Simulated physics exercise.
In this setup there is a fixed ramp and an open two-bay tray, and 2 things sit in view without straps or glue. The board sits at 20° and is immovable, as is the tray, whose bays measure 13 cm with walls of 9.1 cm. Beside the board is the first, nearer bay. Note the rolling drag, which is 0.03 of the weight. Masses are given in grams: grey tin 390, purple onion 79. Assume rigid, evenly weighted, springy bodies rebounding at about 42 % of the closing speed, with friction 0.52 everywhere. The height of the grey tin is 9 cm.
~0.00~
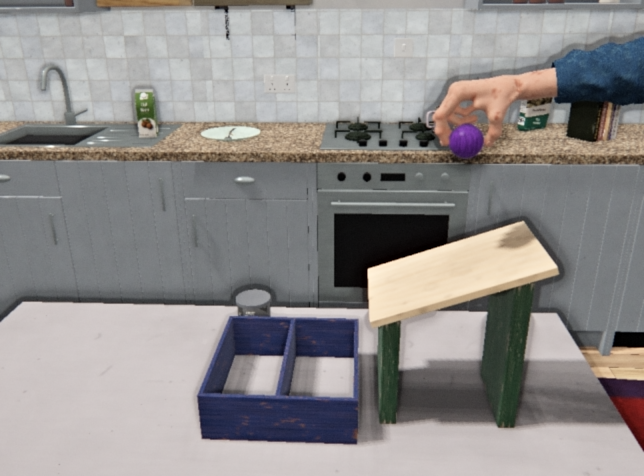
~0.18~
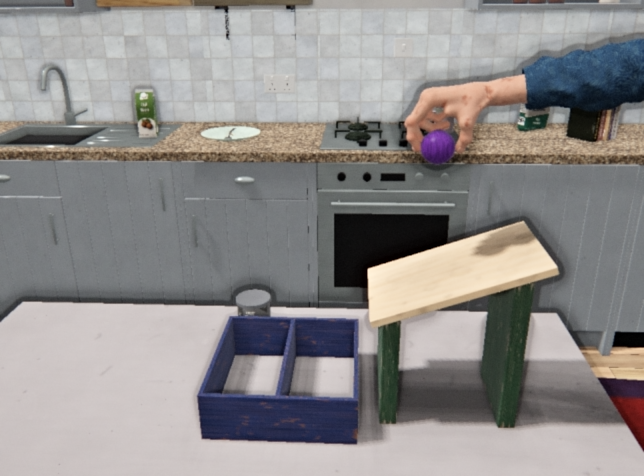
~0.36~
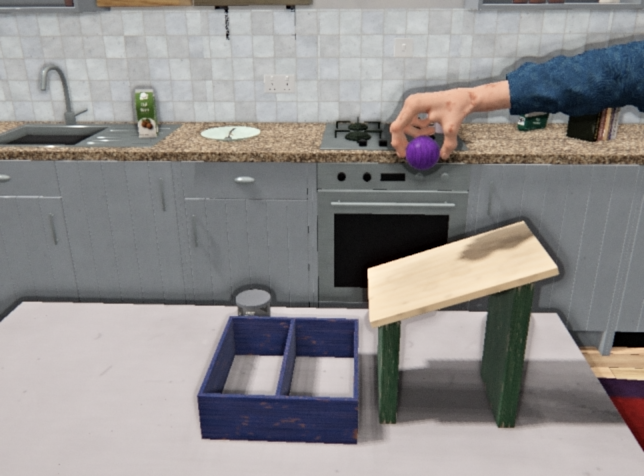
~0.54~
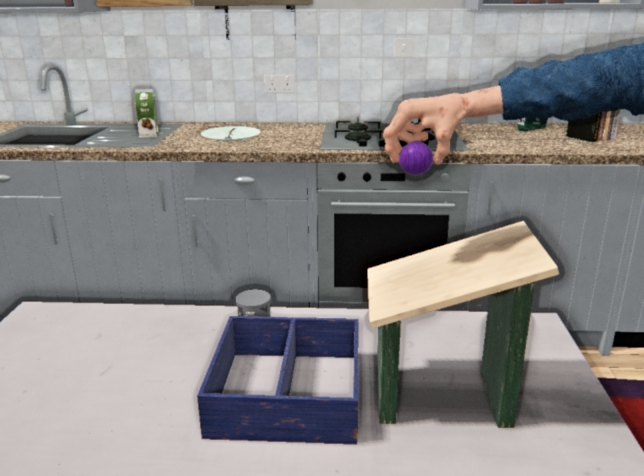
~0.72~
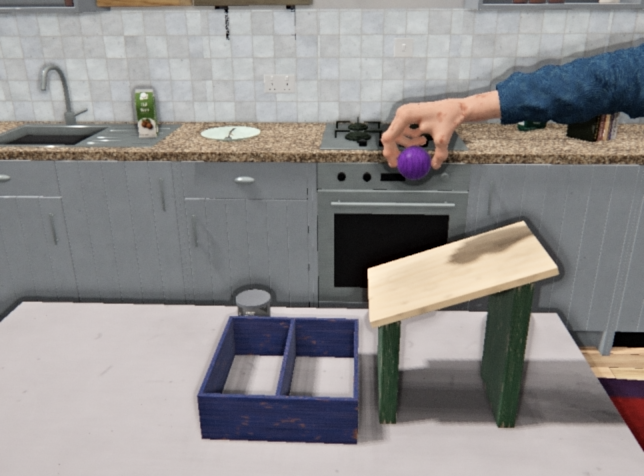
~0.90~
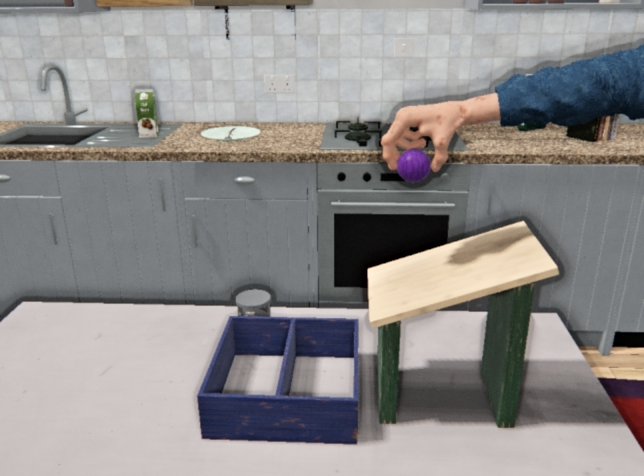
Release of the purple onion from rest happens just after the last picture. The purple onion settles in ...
The first bay.
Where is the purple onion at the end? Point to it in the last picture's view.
At roughly (306, 382).
After 1.20 s, purple onion near (406, 267).
After 1.40 s, purple onion near (328, 311).
After 1.60 s, it is in the nearer bay; purple onion near (331, 374).
At rest (2.7 s), it is in the nearer bay; grey tin in place, give or take 4 cm. Seen from the same camera at the end, purple onion near (306, 382).
